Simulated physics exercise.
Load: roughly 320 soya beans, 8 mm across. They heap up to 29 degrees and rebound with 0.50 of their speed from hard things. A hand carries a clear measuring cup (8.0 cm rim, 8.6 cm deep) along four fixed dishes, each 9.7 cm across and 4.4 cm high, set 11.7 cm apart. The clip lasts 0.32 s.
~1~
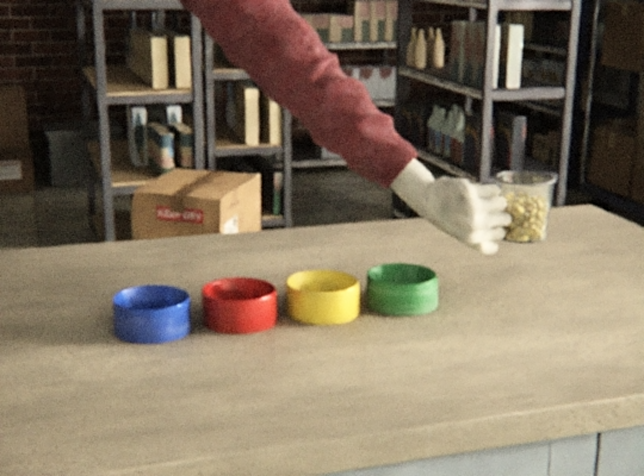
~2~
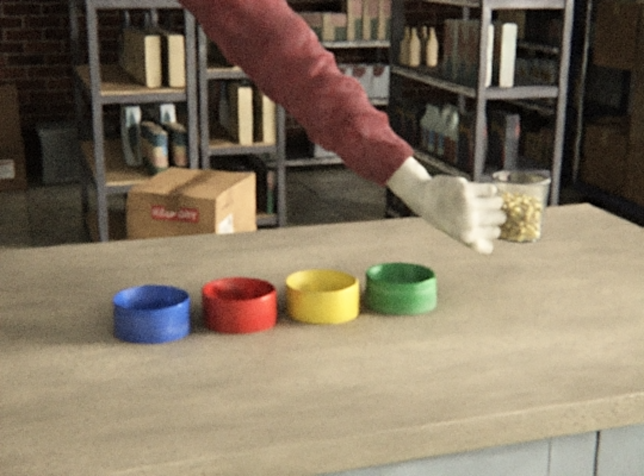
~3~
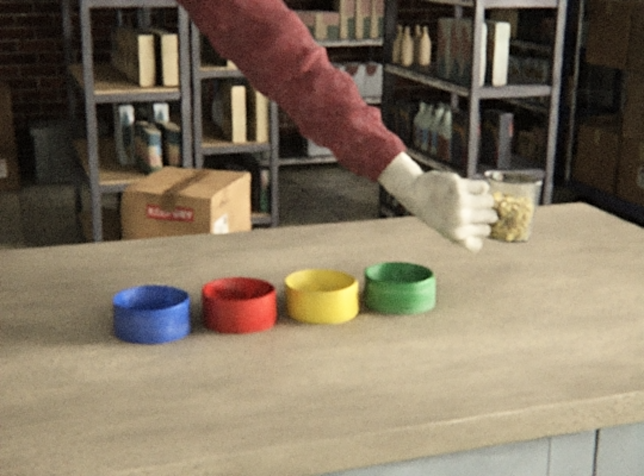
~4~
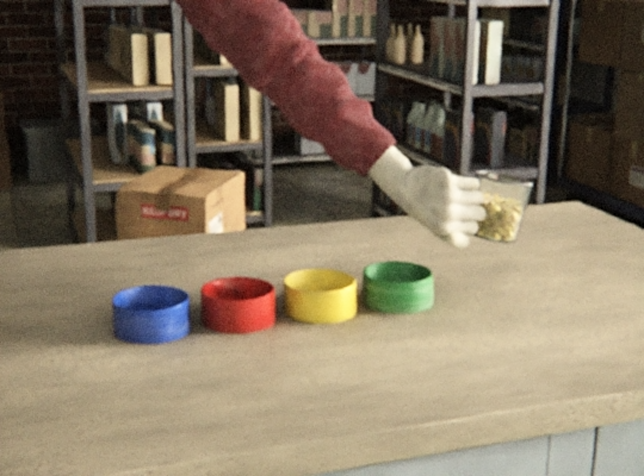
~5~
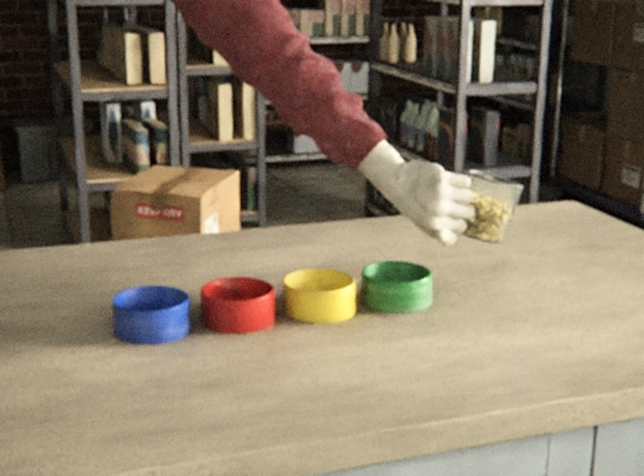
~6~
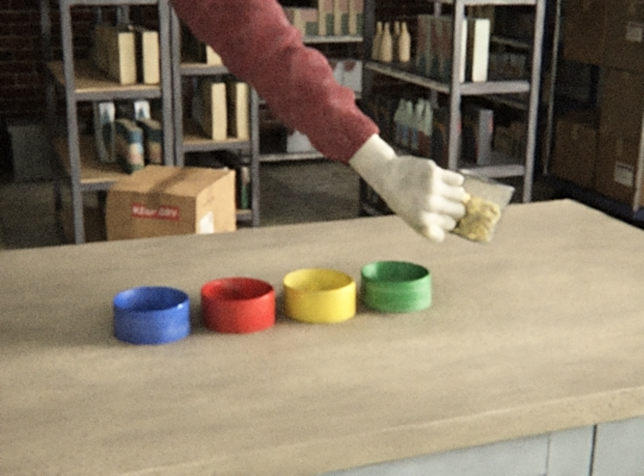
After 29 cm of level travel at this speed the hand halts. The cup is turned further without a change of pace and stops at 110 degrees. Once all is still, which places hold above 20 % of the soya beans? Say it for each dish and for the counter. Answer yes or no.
Red no, blue no, green yes, yellow no, counter yes.
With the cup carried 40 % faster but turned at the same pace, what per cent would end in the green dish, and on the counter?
Green 60; counter 40.
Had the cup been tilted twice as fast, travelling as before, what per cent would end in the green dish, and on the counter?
Then: Green 70; counter 30.
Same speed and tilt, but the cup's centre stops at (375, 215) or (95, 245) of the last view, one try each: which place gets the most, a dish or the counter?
Most goes to: Green; yellow.
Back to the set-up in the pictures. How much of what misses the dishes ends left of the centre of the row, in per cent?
Roughly 0 per cent.
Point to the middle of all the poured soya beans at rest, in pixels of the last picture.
Around (378, 296).
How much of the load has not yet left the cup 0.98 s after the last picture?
Roughly 100 per cent.
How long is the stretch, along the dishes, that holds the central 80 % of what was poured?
About 9 cm.
Then, 0.59 s after the last picture, tilt 62 degrees; cup holds 100 %.
Then, 0.98 s after the last picture, tilt 90 degrees; cup holds 100 %.
Then, 1.46 s after the last picture, tilt 110 degrees; cup holds 40 %, green 35 %.
In the end, red 0 %, blue 0 %, green 55 %, yellow 0 %, counter 45 %.
